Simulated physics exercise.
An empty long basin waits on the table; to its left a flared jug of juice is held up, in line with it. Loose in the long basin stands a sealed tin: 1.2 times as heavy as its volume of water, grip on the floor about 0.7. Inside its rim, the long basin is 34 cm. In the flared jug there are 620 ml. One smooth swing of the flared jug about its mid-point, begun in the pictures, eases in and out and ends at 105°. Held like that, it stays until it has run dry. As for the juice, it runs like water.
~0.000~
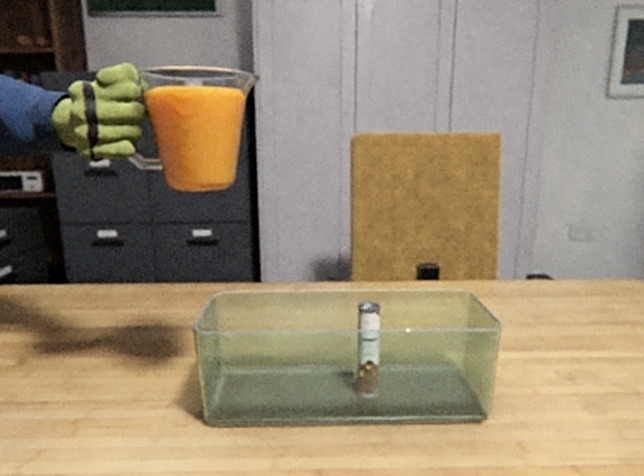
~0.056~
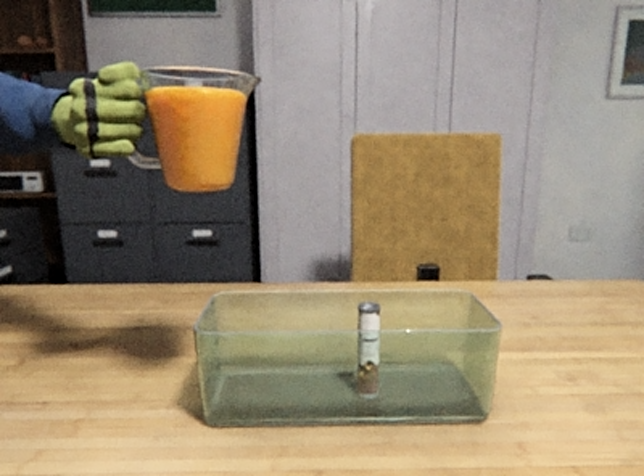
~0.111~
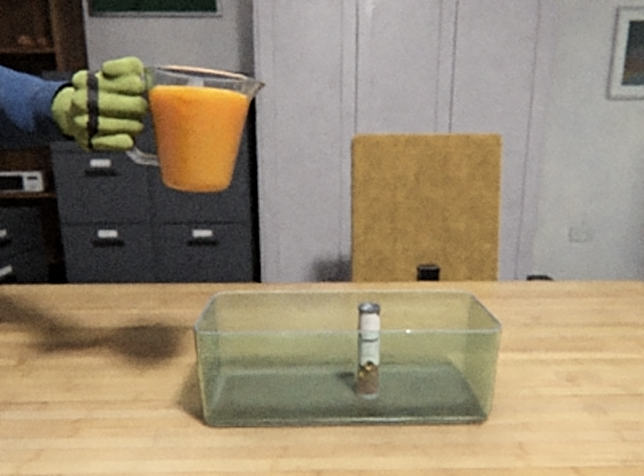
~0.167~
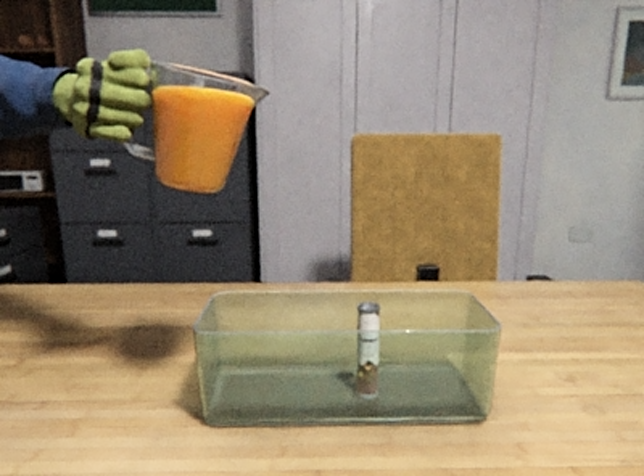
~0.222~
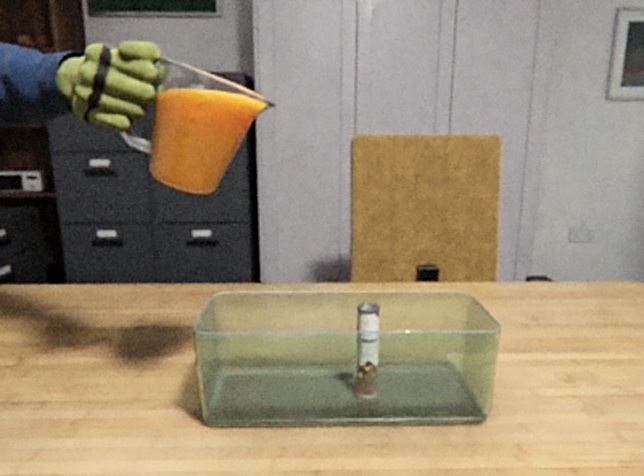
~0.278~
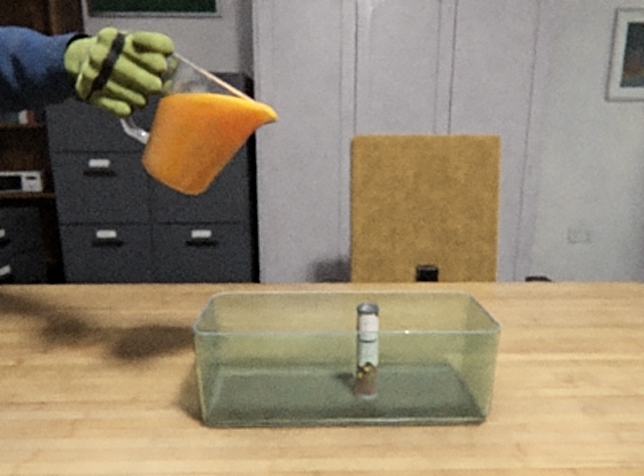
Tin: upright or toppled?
I reckon it can't hold on.
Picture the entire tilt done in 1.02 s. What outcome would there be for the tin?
In that case the tin overturns.
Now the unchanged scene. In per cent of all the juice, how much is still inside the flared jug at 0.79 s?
9 per cent or thereabouts.
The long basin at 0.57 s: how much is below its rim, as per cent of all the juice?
I reckon close to 12 percent of it.
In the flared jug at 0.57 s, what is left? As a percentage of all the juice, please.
About 52 per cent.
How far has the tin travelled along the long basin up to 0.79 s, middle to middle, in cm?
Near 4 cm.
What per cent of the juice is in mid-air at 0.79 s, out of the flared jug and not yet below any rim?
Airborne share: Near 24 %.
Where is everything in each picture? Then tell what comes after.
In the first picture, it leans 0°; its right rim is at (260, 76); the juice meets the walls at (150, 92) and (245, 92); the long basin's rim runs from (205, 311) to (485, 308); the tin's top is at (369, 310).
In the second picture, it leans 1°; its right rim is at (262, 78); the juice meets the walls at (151, 92) and (245, 94).
In the third picture, it leans 5°; its right rim is at (266, 83); the juice meets the walls at (155, 90) and (248, 96).
In the fourth picture, it leans 12°; its right rim is at (271, 92); the juice meets the walls at (158, 91) and (254, 98).
In the fifth picture, it leans 21°; its right rim is at (276, 104); the juice meets the walls at (163, 97) and (264, 102).
In the sixth picture, it leans 31°; its right rim is at (279, 120); the juice meets the walls at (162, 110) and (272, 111); 1 per cent is over the edge.
Then, 0.57 s in, the tilt is 90° and 52 per cent is still to pour; the tin stands where it began.
Then, 0.79 s in, the tilt is 105° and 9 per cent is still to pour; the tin leans 22°.
Then, 1.01 s in, the tilt is 105° and 0 per cent is still to pour; the tin lies on its side.
Then, 1.26 s in, the tilt is 105° and 0 per cent is still to pour; the tin lies on its side.
Finally, the tin lies on its side.
